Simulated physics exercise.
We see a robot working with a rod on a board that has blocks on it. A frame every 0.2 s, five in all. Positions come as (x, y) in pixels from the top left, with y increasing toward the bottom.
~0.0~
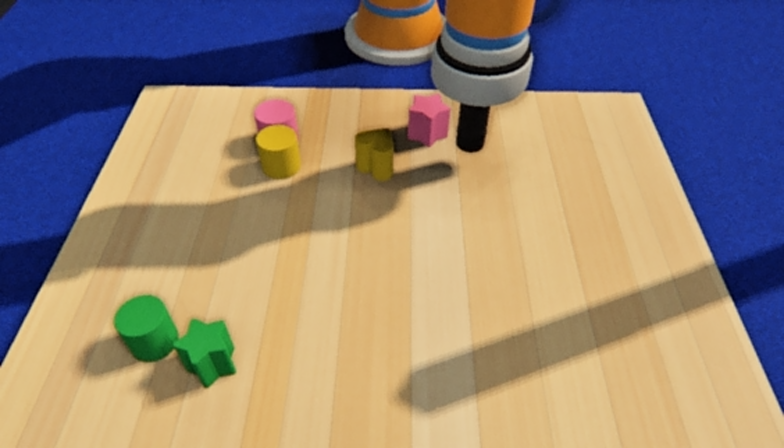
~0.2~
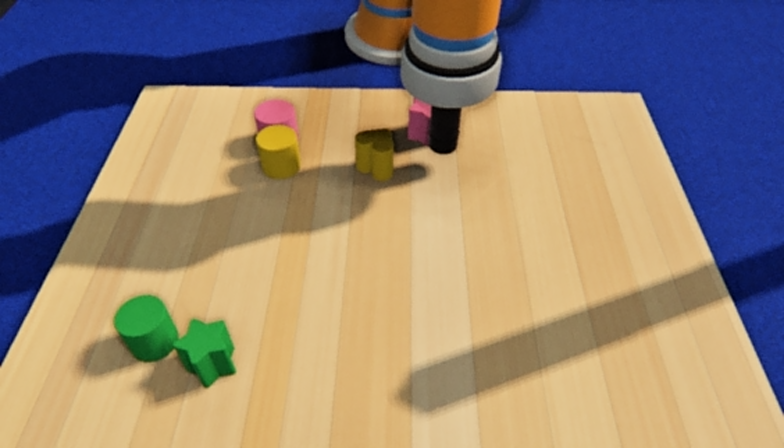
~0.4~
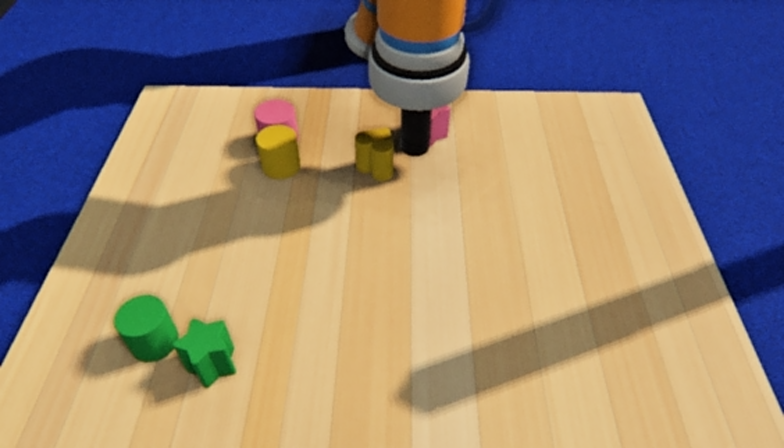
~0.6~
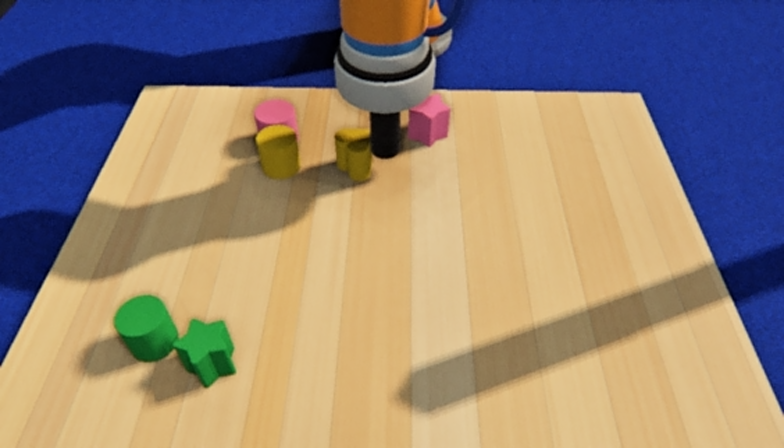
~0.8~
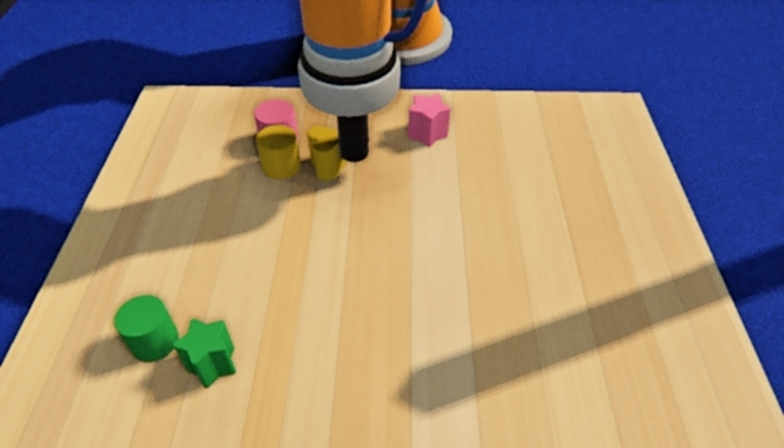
An orange and grey robot arm with a black rod works at the far edge of a pale striped wooden board on blue cloth, seen from above at an angle. Pink and yellow cylinders and a yellow heart sit left of a pink star, with a green cylinder and star nearer at left. The rod slides left past the pink star, then pushes the heart left beside the yellow cylinder.
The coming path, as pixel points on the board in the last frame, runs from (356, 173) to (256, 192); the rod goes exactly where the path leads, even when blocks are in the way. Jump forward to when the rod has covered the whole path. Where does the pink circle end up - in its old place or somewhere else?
That block is not shifted.
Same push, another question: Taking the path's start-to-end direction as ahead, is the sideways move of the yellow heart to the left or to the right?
Seen from start to end, it moves right.
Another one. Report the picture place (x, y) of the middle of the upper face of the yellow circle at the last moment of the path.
I expect it at (253, 134).
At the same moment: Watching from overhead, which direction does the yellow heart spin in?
Looking down: Clockwise.
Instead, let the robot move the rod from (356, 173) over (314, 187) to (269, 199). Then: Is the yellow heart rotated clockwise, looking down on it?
I believe so.
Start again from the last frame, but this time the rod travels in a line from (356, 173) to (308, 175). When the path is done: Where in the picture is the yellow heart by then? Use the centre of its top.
Top centre: (284, 131).
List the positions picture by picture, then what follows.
The first frame shows lower end of the rod (470, 145), tops of blocks, pink circle (274, 111), yellow circle (276, 137), yellow heart (376, 139).
The second frame shows rod (443, 146), blocks as before.
The third frame shows rod (415, 148), blocks as before.
The fourth frame shows rod (385, 151), yellow heart (355, 138).
The fifth frame shows rod (354, 154), pink circle (274, 111), yellow circle (276, 137), yellow heart (325, 137).
What follows on the original path. One third of the way, rod (319, 160); yellow circle (266, 136); yellow heart (301, 134), turned 20° clockwise.
Two thirds of the way, rod (285, 167); yellow circle (253, 134); yellow heart (291, 134), turned 45° clockwise.
At the end, rod (252, 173); pink circle not moved; yellow circle (253, 134); yellow heart (291, 134), turned 45° clockwise.
